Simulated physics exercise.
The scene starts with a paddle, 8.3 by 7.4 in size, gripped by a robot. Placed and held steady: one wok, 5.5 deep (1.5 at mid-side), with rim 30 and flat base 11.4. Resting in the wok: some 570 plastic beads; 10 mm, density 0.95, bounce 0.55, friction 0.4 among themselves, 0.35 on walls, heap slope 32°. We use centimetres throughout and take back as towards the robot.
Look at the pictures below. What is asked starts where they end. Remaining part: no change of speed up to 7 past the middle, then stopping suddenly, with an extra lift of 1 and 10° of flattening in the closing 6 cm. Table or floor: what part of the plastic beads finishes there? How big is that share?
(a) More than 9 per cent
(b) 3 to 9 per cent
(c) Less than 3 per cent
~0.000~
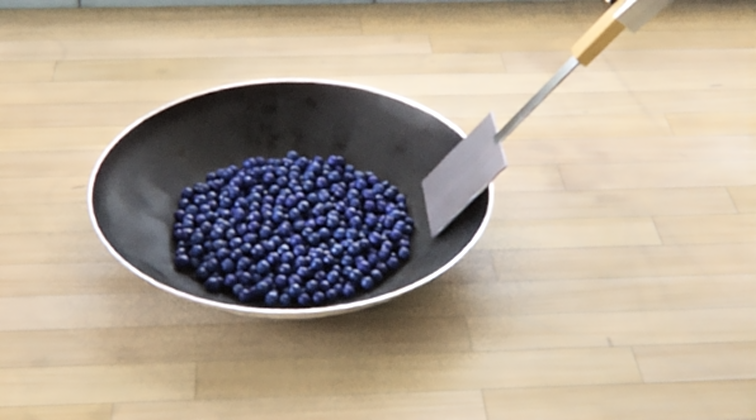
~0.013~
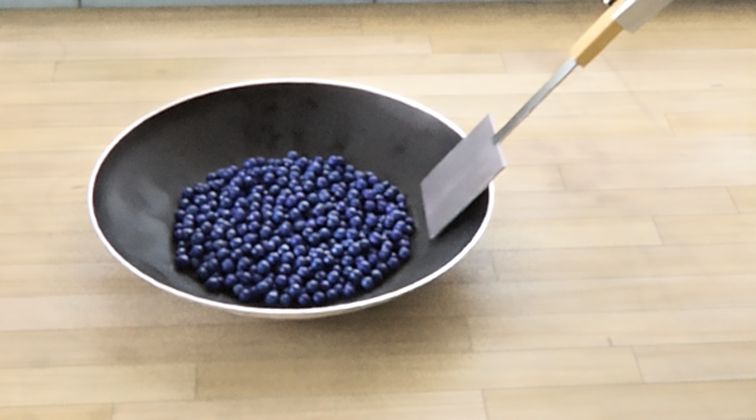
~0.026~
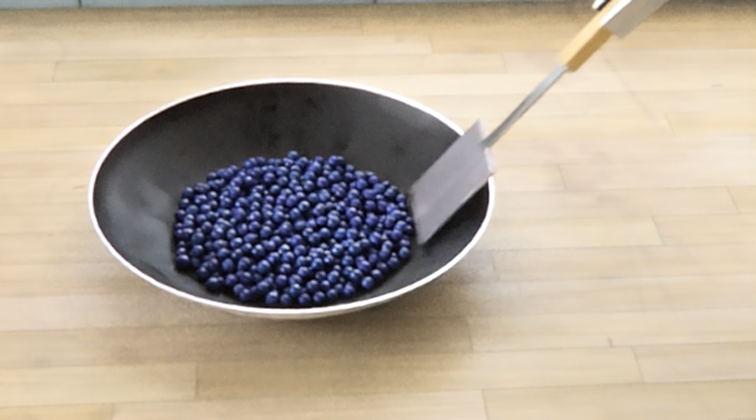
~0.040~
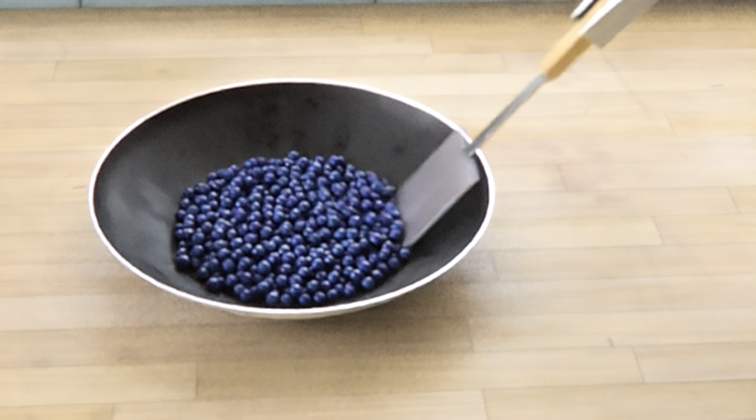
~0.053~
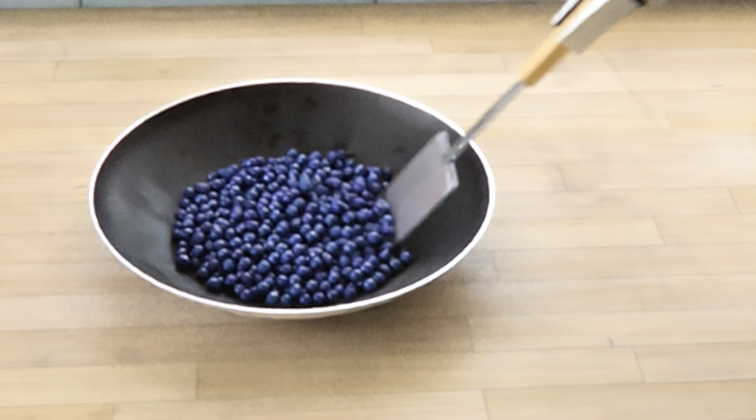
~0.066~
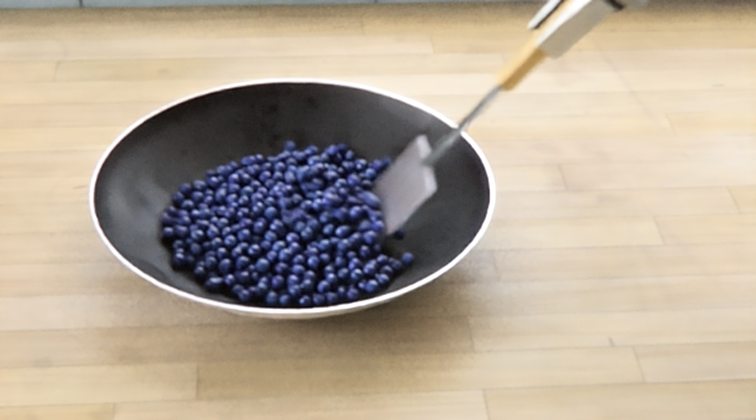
The answer is b.
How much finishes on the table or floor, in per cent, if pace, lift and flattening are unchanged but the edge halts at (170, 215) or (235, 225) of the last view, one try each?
Around 25 per cent for the first try and 0 per cent for the second.
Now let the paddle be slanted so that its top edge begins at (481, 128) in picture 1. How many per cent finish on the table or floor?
Around 5 percent ends up on the table or floor.
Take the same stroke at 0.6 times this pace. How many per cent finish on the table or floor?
I'd put it at about 0 per cent.
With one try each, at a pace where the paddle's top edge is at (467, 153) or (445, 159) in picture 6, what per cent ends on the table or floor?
About 0 and 0 percent.
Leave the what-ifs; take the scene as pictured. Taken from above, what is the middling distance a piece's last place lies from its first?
4 cm.
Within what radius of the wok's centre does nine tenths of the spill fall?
35 cm.
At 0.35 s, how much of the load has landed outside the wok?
2 per cent.
By 0.10 s, sloping 52°, highest piece 7 above the table; 574 in the wok.
By 0.13 s, sloping 49°, highest piece 8 above the table; 574 in the wok.
By 0.35 s, sloping 42°, highest piece 6 above the table; 544 in the wok, 13 on the table or floor, 17 on the blade or in flight.
By 1.40 s, sloping 42°, highest piece 5 above the table; 543 in the wok, 31 on the table or floor.
Final count, 543 in the wok, 31 on the table or floor. That is 5 % on the table or floor.
